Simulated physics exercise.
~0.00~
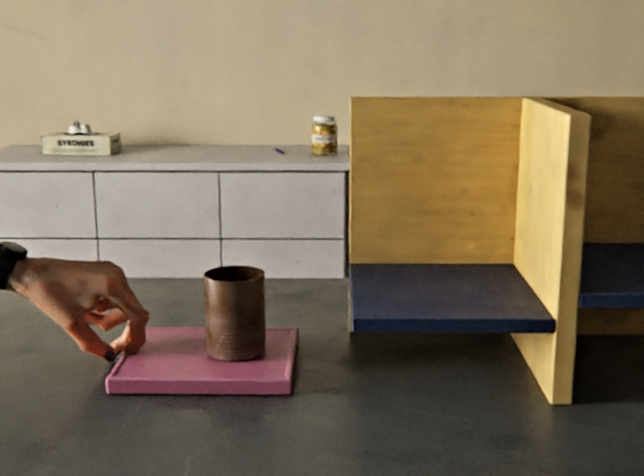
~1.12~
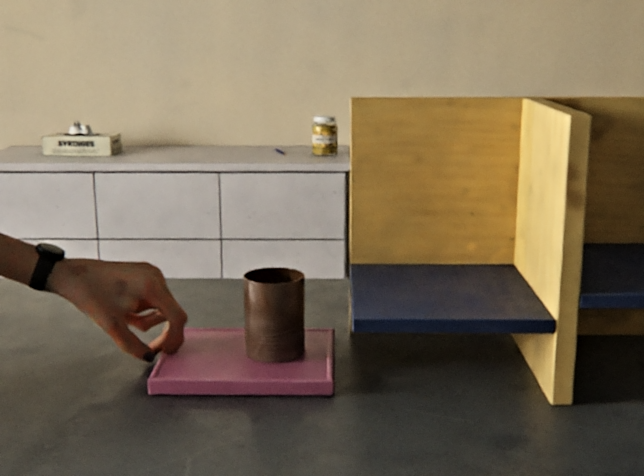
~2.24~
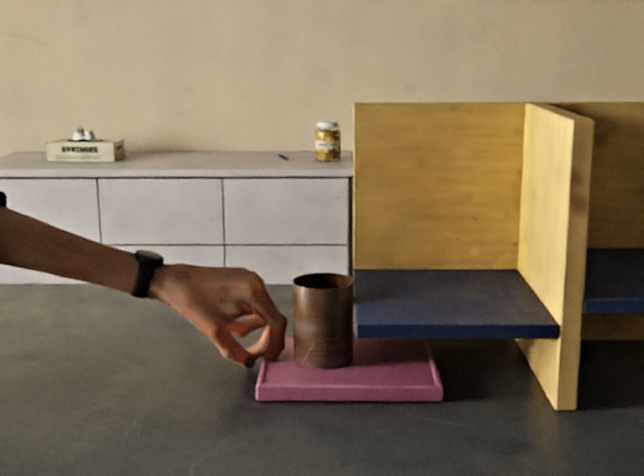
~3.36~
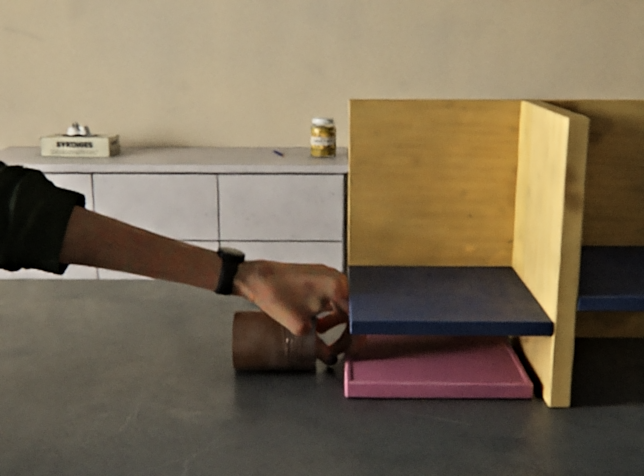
A hand slid a pink tray with a brown beaker standing on it to the right, toward the low gap beneath a shelf; the beaker struck the shelf and toppled off onto its side while the tray went on underneath.
